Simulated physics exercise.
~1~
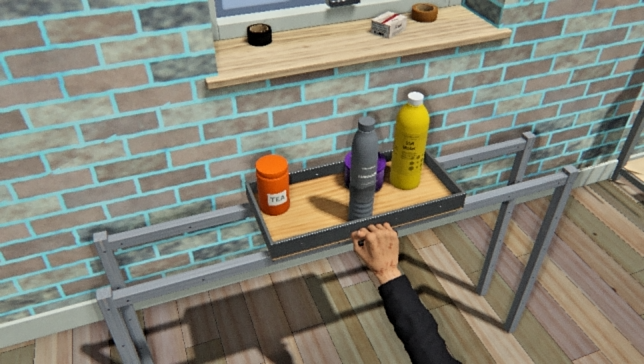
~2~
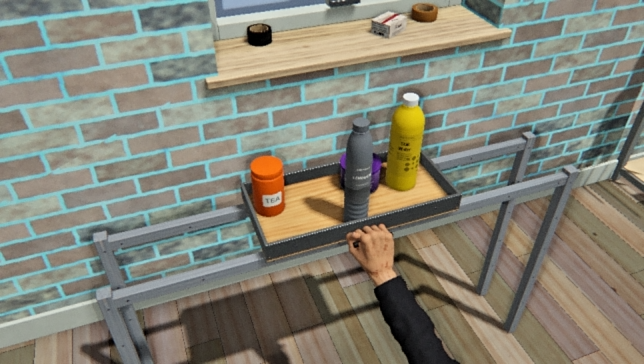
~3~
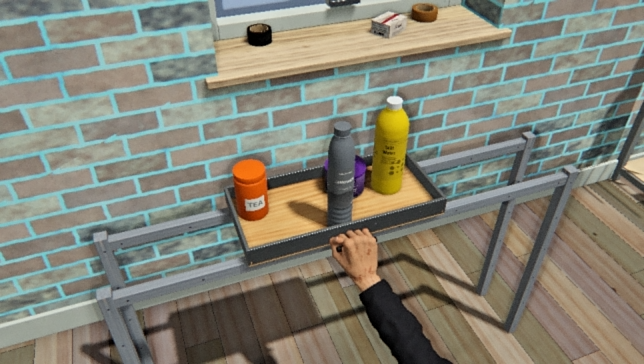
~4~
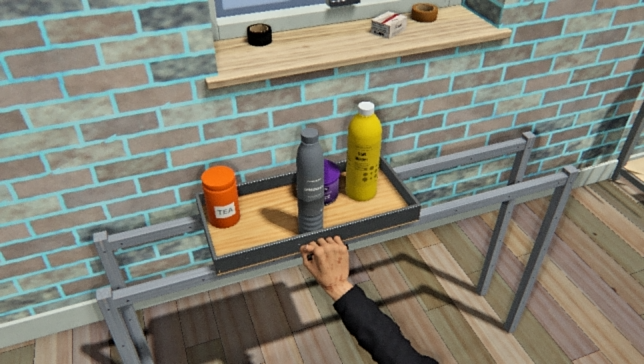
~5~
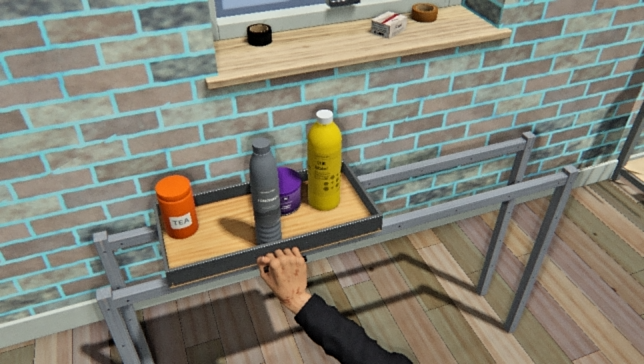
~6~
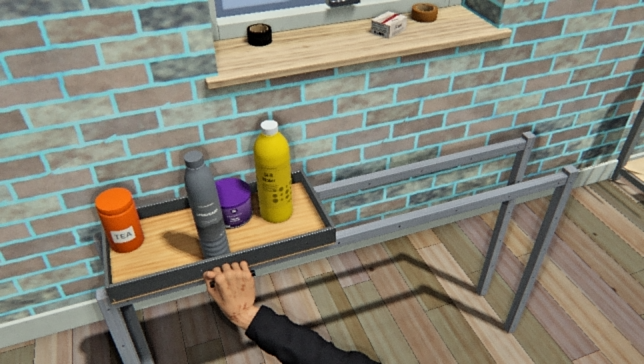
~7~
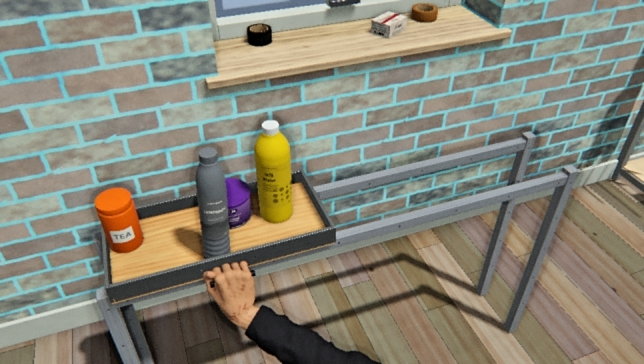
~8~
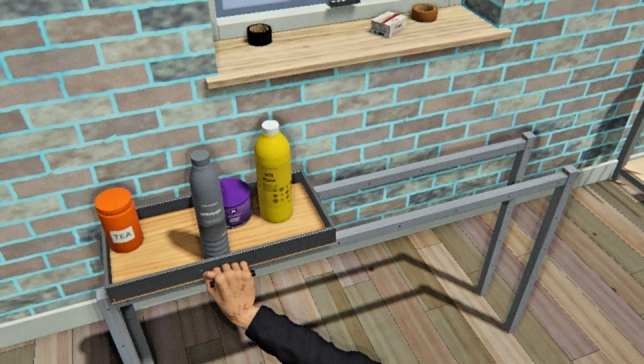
The clip opens on a shallow, dark-rimmed tray with a wooden base, resting on a grey metal rack against a brick wall, with a hand at its front edge. On it stand an orange jar labelled tea, a grey bottle, a purple tub and a tall yellow bottle. The tray slides left, slowly at first and then faster, carrying everything along. It stops at the left end of the rack, where the grey bottle tips slightly, then settles upright. Finally the tray stays still, all four items standing in place, the hand still at its edge.
